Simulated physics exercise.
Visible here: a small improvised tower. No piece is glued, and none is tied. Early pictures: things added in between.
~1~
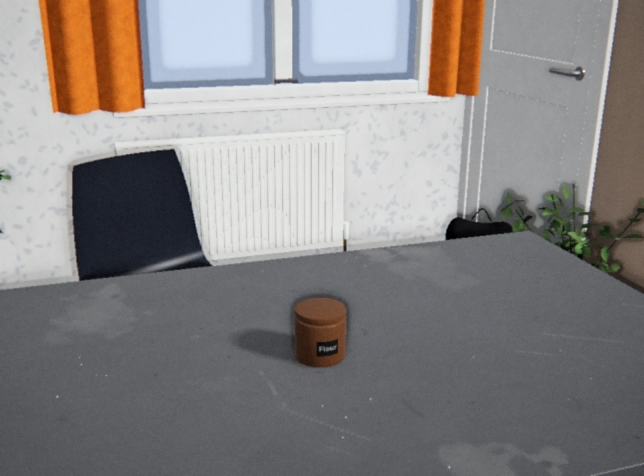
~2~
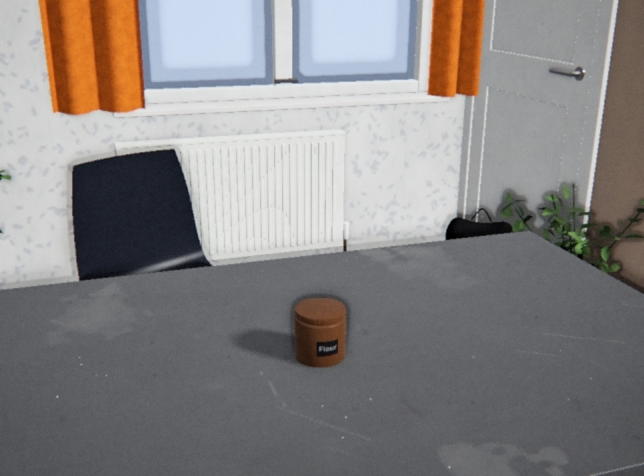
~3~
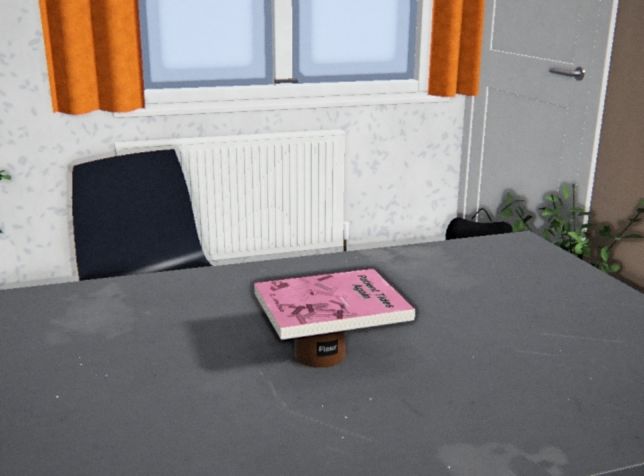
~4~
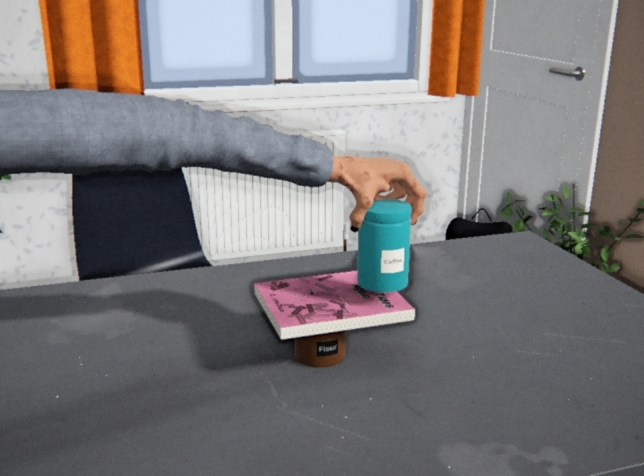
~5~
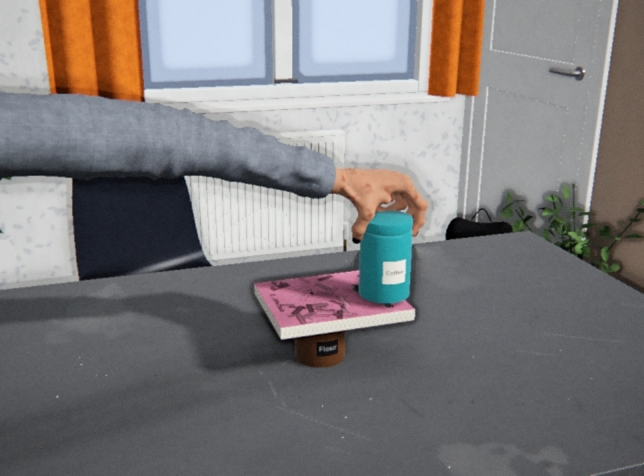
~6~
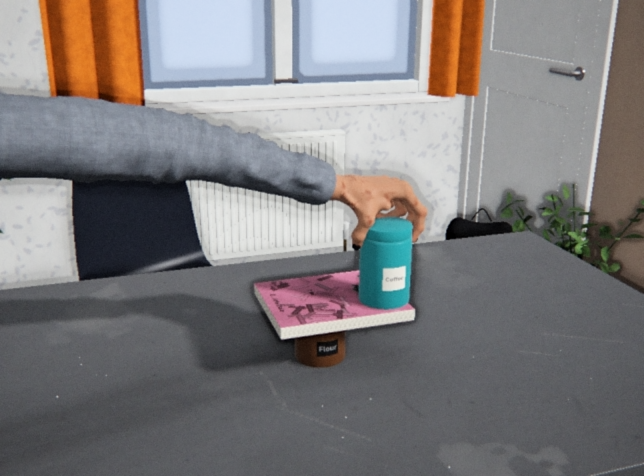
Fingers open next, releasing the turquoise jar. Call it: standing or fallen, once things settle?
Fallen.
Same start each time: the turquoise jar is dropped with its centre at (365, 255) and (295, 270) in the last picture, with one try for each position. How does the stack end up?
First case: It collapses; second case: It remains standing.
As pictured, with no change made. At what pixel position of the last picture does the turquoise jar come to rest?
Near (510, 343).
Then, 0.40 s later than the last frame, turquoise jar now fallen; pink book tilted by 62°.
Then, 0.70 s later than the last frame, pink book tilted by 35°; brown jar moved a little.
When it is over, fallen, pink book and turquoise jar; brown jar as before. End places, in pixels of the last picture, turquoise jar near (510, 343). The stack gives way.
